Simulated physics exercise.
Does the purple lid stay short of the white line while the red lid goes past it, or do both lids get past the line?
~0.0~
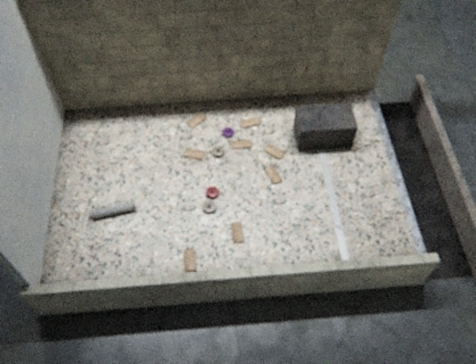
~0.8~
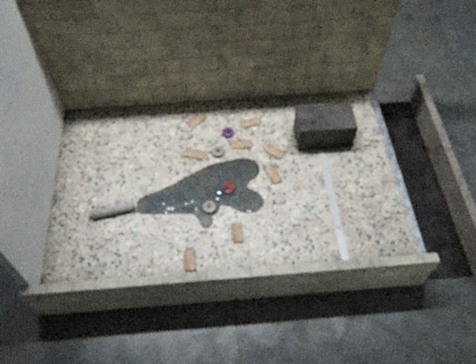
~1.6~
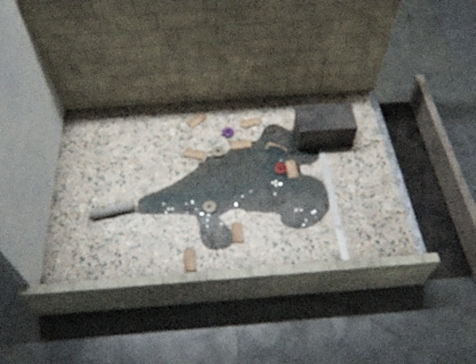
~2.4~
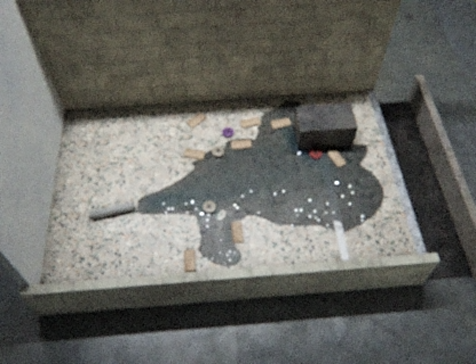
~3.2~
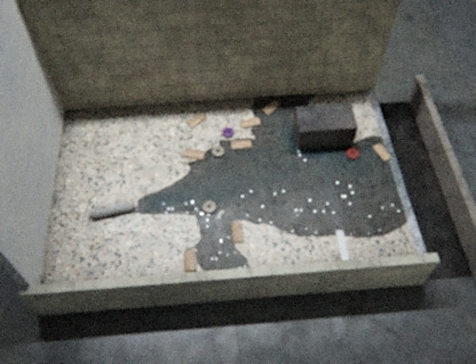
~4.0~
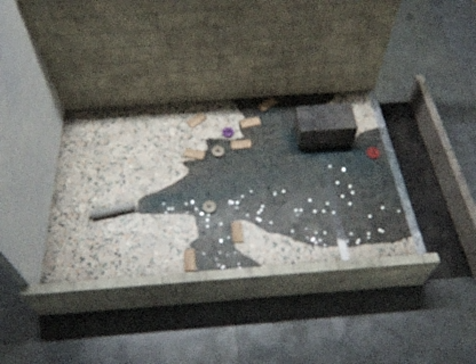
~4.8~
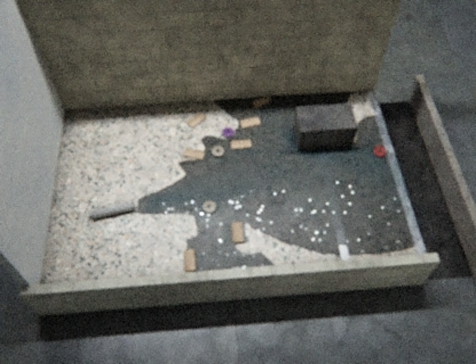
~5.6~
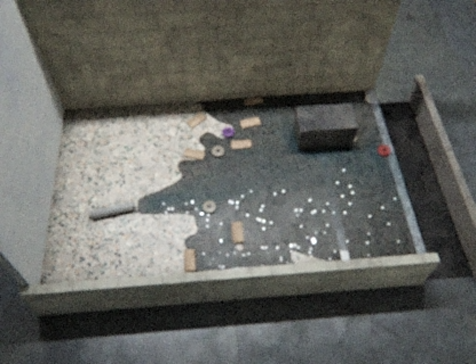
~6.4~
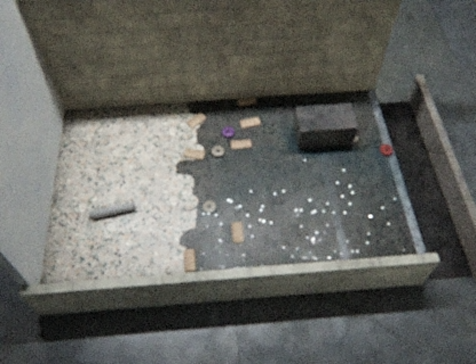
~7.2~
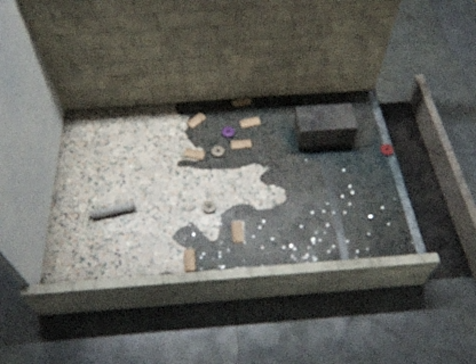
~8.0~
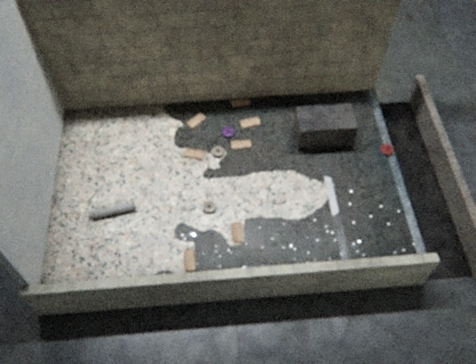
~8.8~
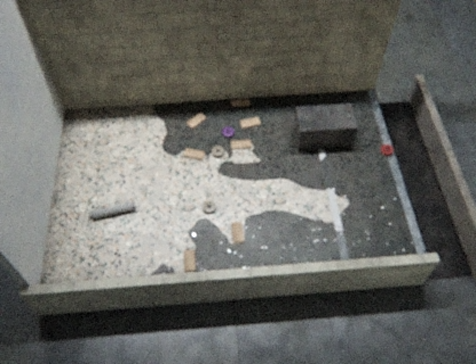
The purple lid stays short of the white line, resting near where it began, while the red lid is carried past it and settles near the right edge.
